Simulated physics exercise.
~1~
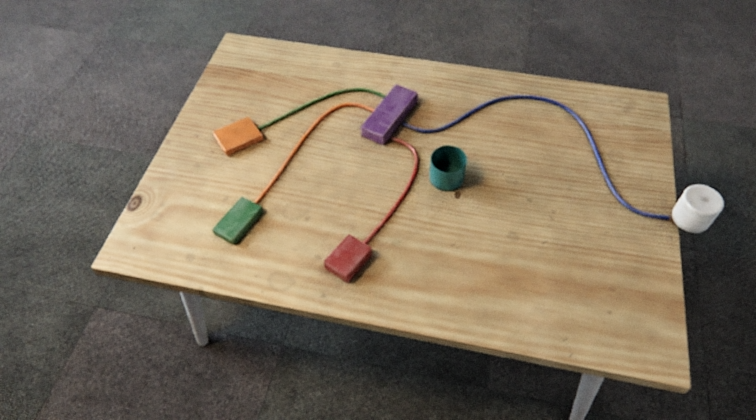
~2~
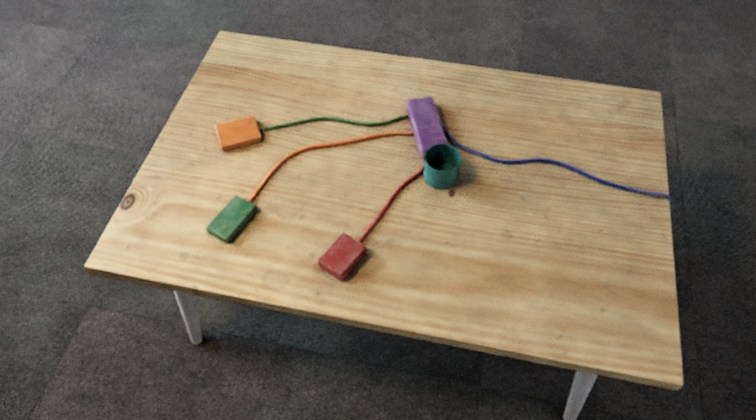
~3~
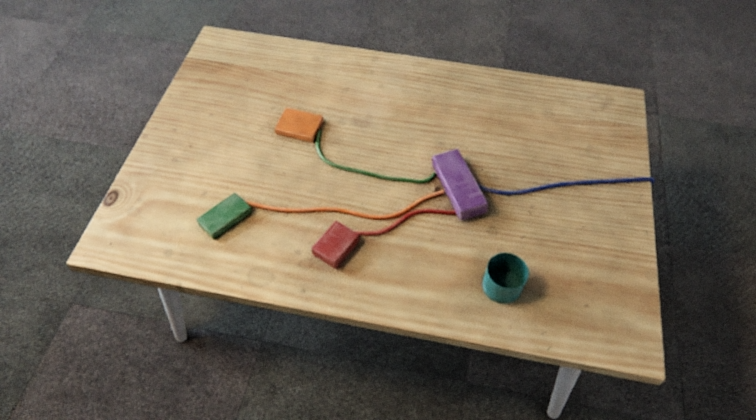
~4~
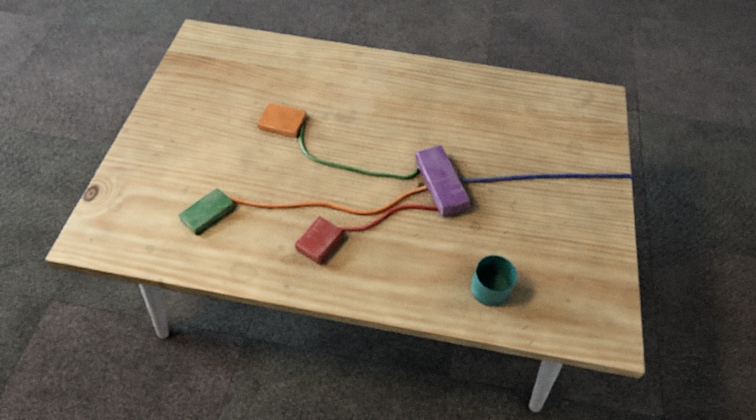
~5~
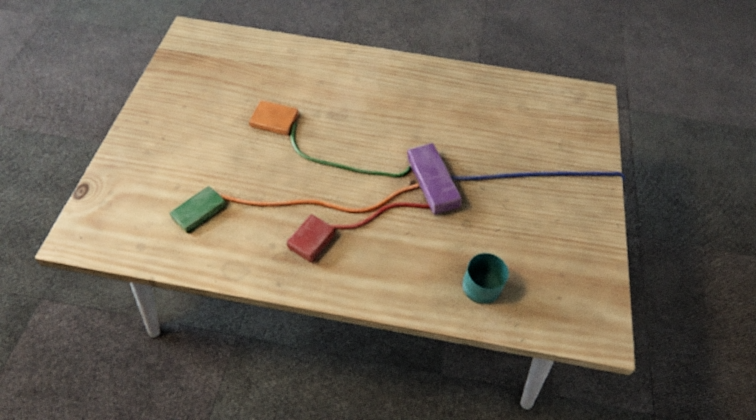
Purple block on a wooden table sliding right and down as a white cylinder drops off, shifting an orange block and teal cup.
